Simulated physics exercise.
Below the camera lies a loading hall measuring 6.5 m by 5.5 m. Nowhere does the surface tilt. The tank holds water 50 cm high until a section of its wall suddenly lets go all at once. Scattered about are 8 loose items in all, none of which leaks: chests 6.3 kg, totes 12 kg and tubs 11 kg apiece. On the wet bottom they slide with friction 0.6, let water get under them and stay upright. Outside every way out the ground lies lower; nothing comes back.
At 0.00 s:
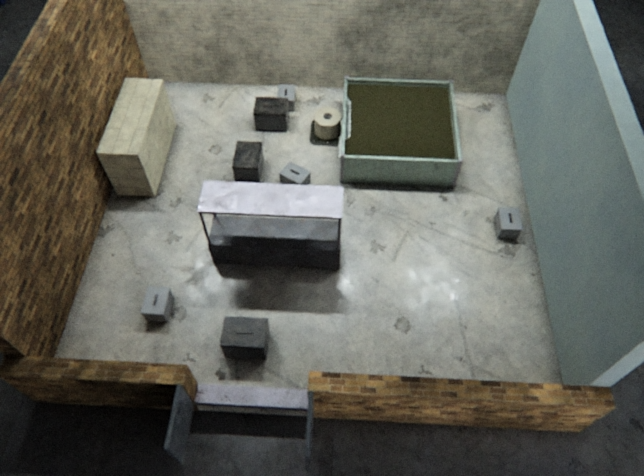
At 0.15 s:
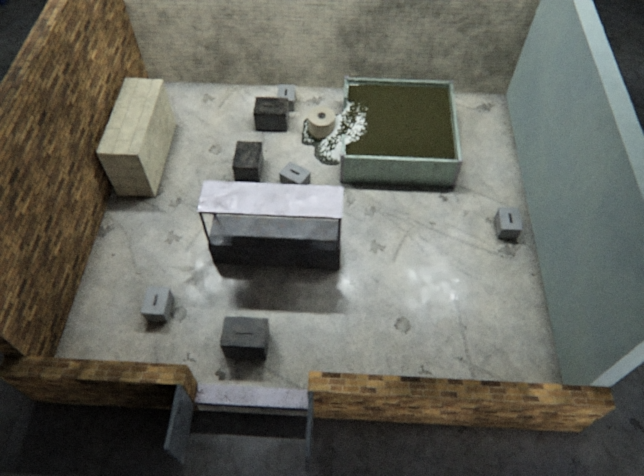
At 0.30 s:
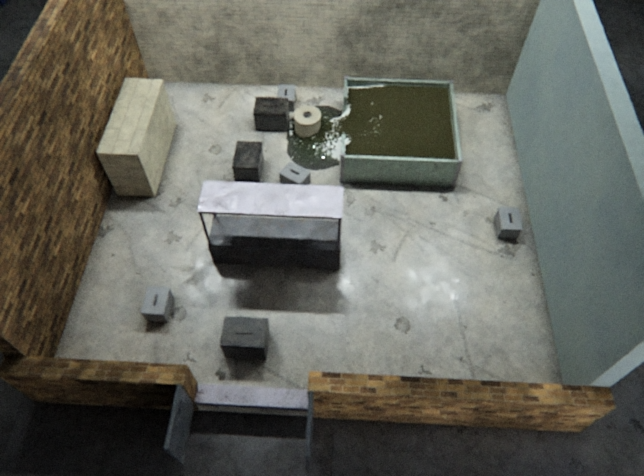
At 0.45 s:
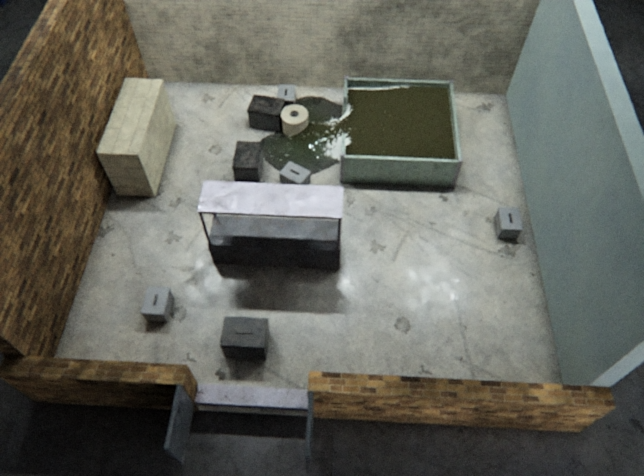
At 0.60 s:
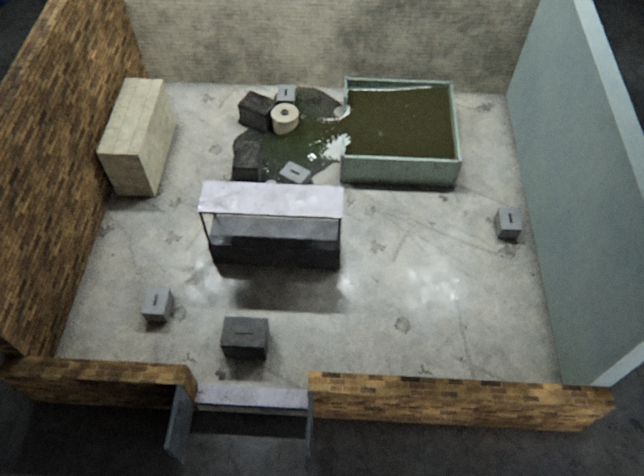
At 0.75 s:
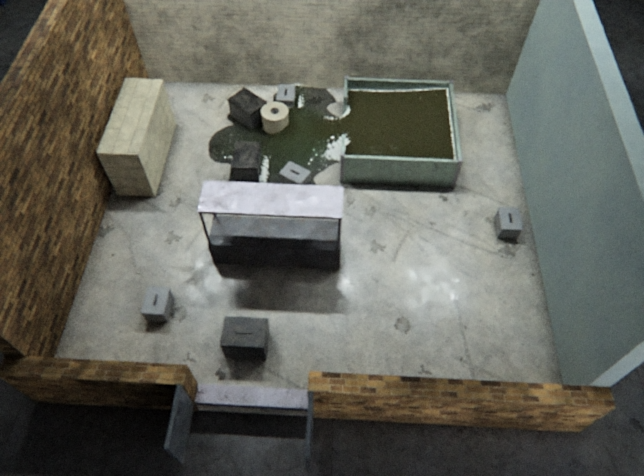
A large grey-floored hall with brick-patterned side and front walls and a pale blue right wall is seen from high above by a still camera. A green-rimmed tank of murky water stands at the back right, with a cream round tub, dark chests and small grey boxes to its left, and a white-topped counter mid-floor. Water spills leftward from the tank, foaming, pushing first the tub, then a dark chest left.
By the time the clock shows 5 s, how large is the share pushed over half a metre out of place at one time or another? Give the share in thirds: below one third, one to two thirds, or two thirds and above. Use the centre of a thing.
One to two thirds.
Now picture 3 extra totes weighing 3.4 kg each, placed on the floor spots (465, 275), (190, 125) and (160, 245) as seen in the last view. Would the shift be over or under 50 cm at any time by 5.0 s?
Order as asked - stays inside, goes beyond, goes beyond.
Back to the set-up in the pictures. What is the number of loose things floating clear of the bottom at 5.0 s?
By my count, 4.
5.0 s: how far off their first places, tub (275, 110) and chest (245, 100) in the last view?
200 cm, 200 cm.
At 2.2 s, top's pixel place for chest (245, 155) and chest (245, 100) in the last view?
Somewhere around (159, 217) and (146, 82).
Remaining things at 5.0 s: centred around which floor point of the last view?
About (235, 207).
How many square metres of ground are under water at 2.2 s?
About 14 m2.
After 1.1 s 2 of 8 are over 50 cm from their spots; 0 afloat.
After 2.2 s 4 of 8 are over 50 cm from their spots; 2 afloat.
After 3.5 s 4 of 8 are over 50 cm from their spots; 3 afloat.
After 5.0 s 4 of 8 are over 50 cm from their spots, and 4 have been at some point; 4 afloat.
